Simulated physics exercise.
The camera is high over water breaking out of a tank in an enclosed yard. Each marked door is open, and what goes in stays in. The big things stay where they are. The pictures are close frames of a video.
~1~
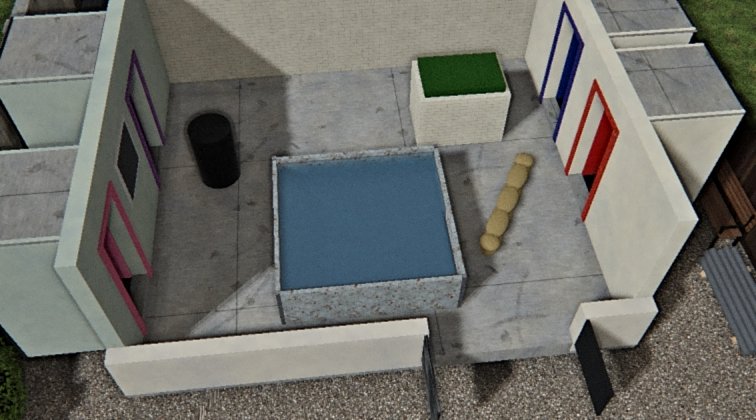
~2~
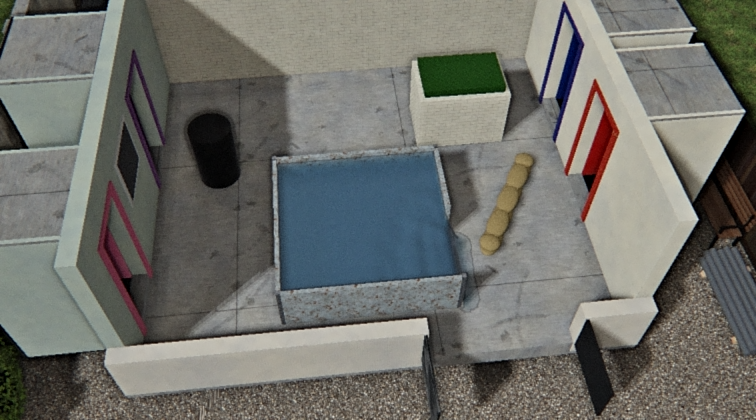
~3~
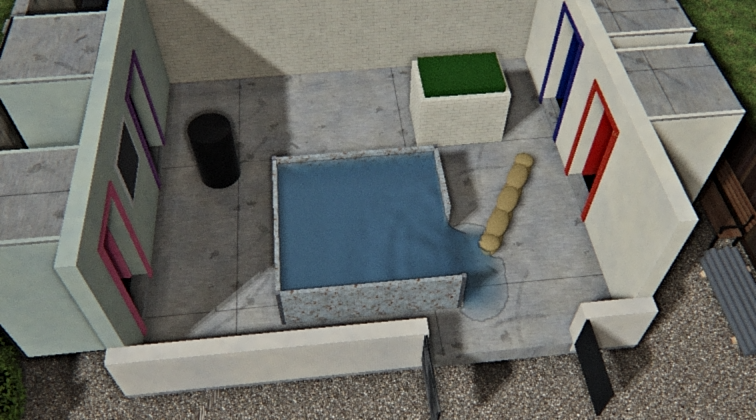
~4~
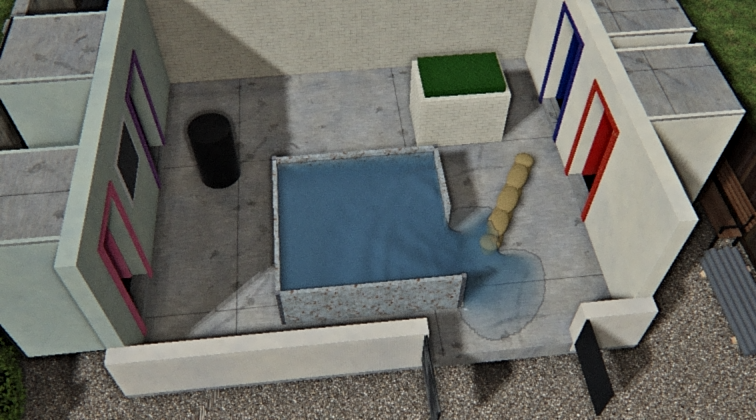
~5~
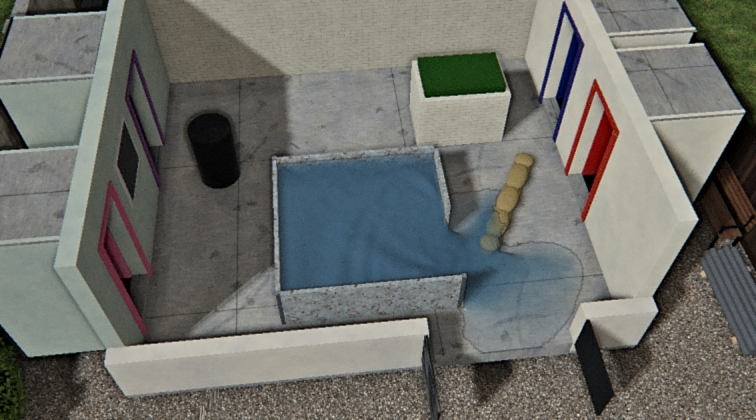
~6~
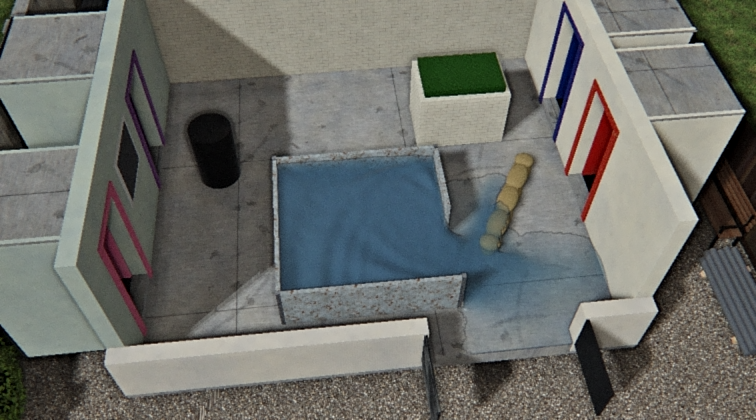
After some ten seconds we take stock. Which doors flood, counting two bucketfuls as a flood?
In the end: The blue door holds within the limit; the pink door holds within the limit; the red door floods; the purple door floods.
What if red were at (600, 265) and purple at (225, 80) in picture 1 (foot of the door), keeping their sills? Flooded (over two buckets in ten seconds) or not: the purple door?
My reading: The purple one lets less in.
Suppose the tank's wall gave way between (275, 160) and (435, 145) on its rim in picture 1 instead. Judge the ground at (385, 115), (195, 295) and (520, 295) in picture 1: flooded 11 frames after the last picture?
In that order: Covered, dry, no water.
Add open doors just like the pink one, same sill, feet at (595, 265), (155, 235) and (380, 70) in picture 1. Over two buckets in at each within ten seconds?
In that order: Goes over, holds, is under.
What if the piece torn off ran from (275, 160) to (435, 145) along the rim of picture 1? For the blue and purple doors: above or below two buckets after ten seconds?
The blue one is over, the purple one goes over.
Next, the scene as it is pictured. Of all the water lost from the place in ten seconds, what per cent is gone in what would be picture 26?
Roughly 35 per cent.
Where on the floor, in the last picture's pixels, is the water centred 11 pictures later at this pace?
Close to (421, 246).
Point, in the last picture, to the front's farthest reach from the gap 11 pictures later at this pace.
Near (530, 80).
A moment on, water covers 25 % of the floor; the blue door not reached, the pink door not reached, the red door wet at the sill, nothing in, the purple door not reached.
Next, water covers 30 % of the floor; the blue door wet at the sill, nothing in, the pink door not reached, the red door under two buckets in, the purple door not reached.
Then, water covers 40 % of the floor; the blue door wet at the sill, nothing in, the pink door not reached, the red door over two buckets in, the purple door not reached.
Later, water covers 65 % of the floor; the blue door wet at the sill, nothing in, the pink door not reached, the red door far over two buckets in, the purple door not reached.
In the end, water covers 85 % of the floor; the blue door wet at the sill, nothing in, the pink door wet at the sill, nothing in, the red door far over two buckets in, the purple door over two buckets in.
